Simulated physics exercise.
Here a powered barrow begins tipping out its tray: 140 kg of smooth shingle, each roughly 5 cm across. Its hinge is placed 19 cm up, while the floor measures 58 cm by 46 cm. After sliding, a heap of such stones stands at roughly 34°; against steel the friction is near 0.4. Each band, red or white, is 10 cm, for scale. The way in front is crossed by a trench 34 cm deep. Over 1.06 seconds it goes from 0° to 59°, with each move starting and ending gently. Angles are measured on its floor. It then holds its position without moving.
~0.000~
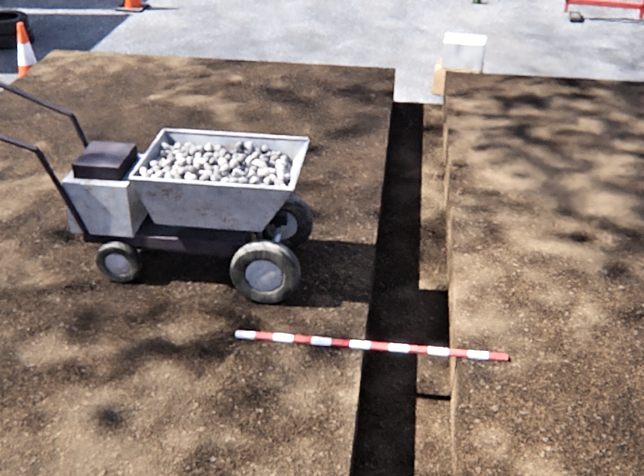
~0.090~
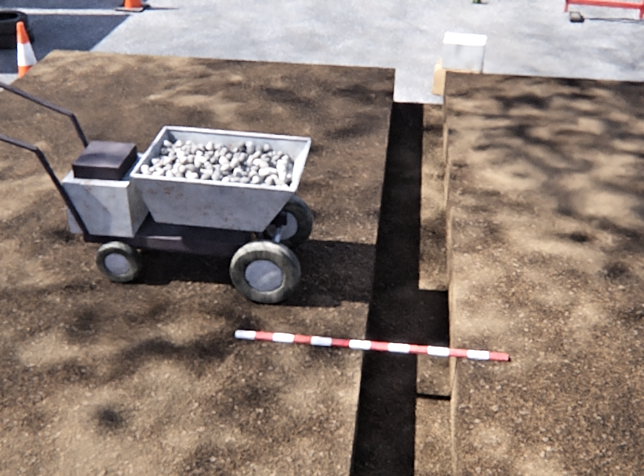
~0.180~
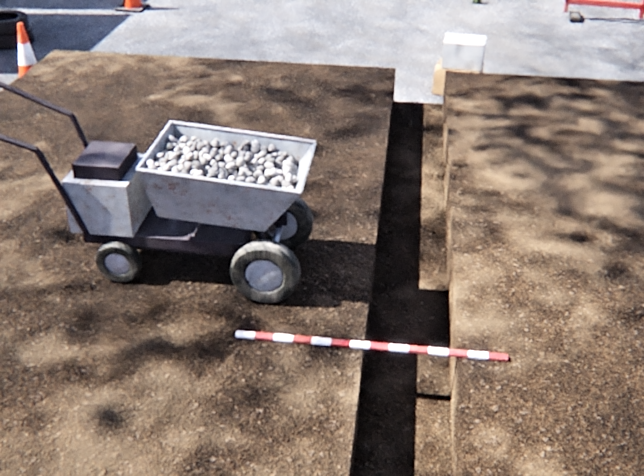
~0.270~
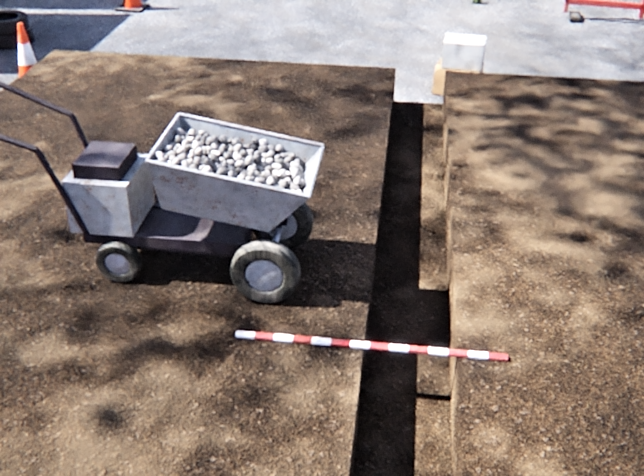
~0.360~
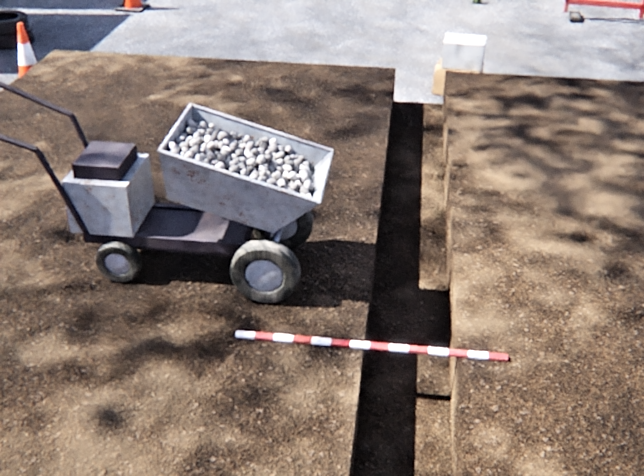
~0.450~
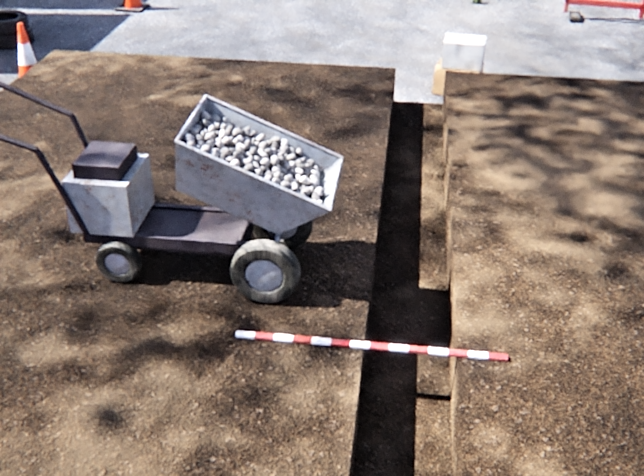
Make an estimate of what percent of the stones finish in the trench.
About 65 percent.
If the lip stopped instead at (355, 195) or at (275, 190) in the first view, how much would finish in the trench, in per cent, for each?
From the first place around 30 per cent, from the other around 65.
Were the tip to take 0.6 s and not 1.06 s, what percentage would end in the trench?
In that case, around 60%.
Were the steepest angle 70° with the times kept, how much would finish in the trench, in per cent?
Then close to 100 per cent.
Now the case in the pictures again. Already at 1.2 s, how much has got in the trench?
At that moment: Approx. 20 %.
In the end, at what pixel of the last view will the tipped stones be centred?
(413, 326).
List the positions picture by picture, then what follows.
The first frame shows lip at (292, 190), floor tilted 0°, highest stones at (210, 155).
The second frame shows lip at (295, 190), floor tilted 1°, highest stones at (205, 153); the stones move at 0.2 m/s on average.
In the third frame, the tray is at 5°, its lip at (301, 193); the top of the load is at (198, 149); the stones move at 0.4 m/s on average.
The fourth frame shows lip at (309, 197), floor tilted 10°, highest stones at (189, 141); the stones move at 0.6 m/s on average.
In the fifth frame, the tray is at 16°, its lip at (320, 203); the top of the load is at (200, 134); the stones move at 0.7 m/s on average.
The sixth frame shows lip at (331, 210), floor tilted 23°, highest stones at (209, 125); the stones move at 0.8 m/s on average.
After 0.8 s the floor is at 50°; 100 % in the tray; the foremost stones are at (356, 219).
After 1.2 s the floor is at 59°; 81 % in the tray, 19 % in the trench; the foremost stones are at (431, 317).
After 1.5 s the floor is at 59°; 55 % in the tray, 45 % in the trench; the foremost stones are at (460, 325).
After 3.5 s the floor is at 59°; 35 % in the tray, 65 % in the trench; the foremost stones are at (485, 322).
